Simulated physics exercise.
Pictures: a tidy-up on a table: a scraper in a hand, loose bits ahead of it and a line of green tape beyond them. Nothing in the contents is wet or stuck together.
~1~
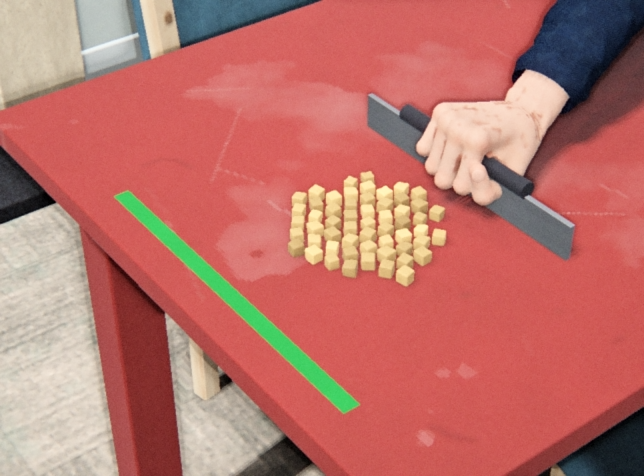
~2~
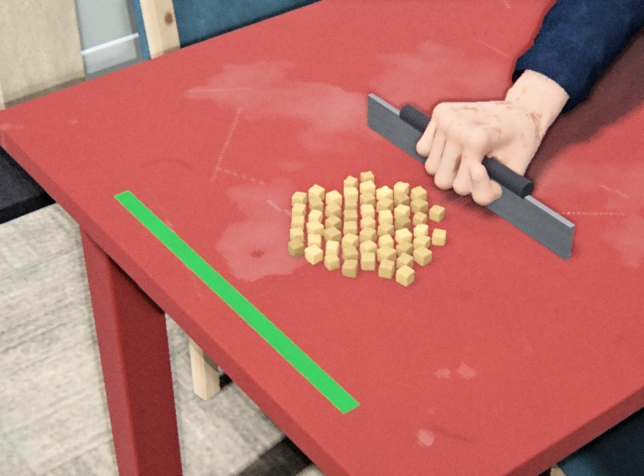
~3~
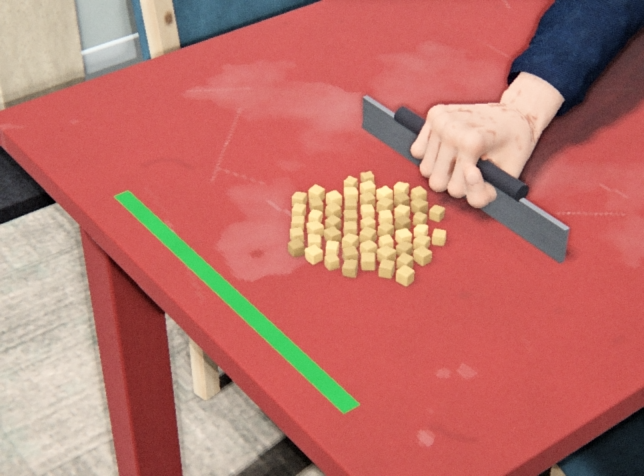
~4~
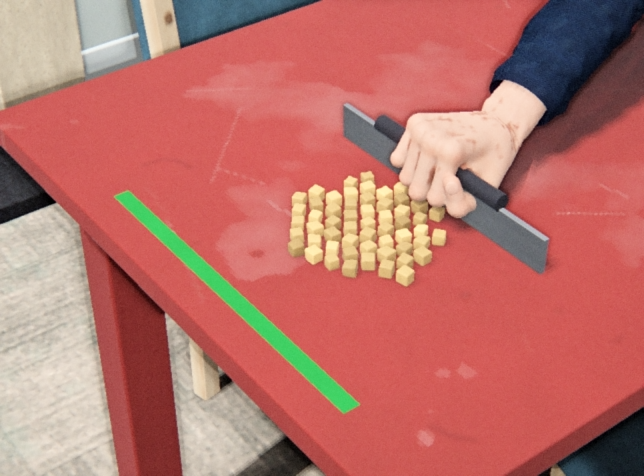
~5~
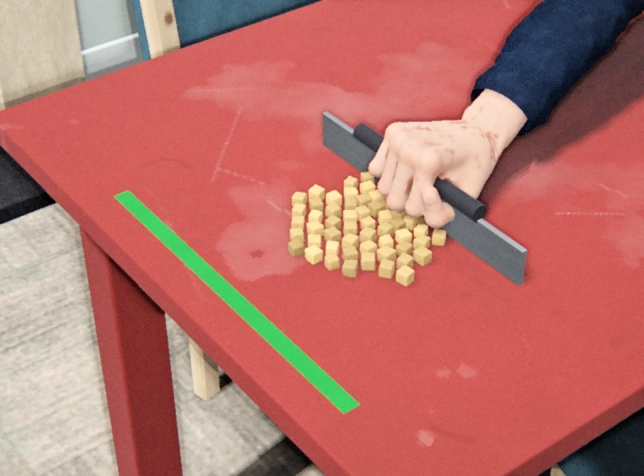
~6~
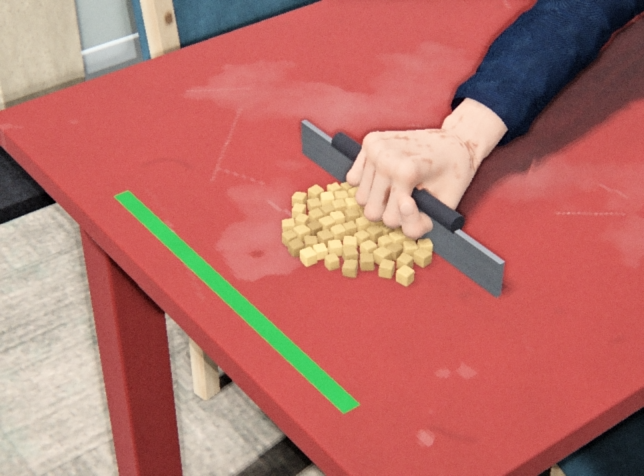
In this clip, a hand holds a dark scraper at rest on a red table, then slides it left toward a strip of green tape, reaching a heap of small wooden cubes and pushing some of them together.
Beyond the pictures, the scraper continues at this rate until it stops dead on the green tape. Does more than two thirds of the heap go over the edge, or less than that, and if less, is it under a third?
No, between a third and two thirds goes over.
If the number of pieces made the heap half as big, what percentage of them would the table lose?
I'd say close to 50 per cent.
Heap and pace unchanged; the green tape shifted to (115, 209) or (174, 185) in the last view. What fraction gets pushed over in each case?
It would be around 80 per cent the first time and around 10 per cent the second.
Soon, scraper still moving, near (308, 225); heap all on the table, its front near (203, 279).
A while on, scraper stopped at the green tape; heap about half over the edge.
Finally, scraper stopped at the green tape; heap about half over the edge.
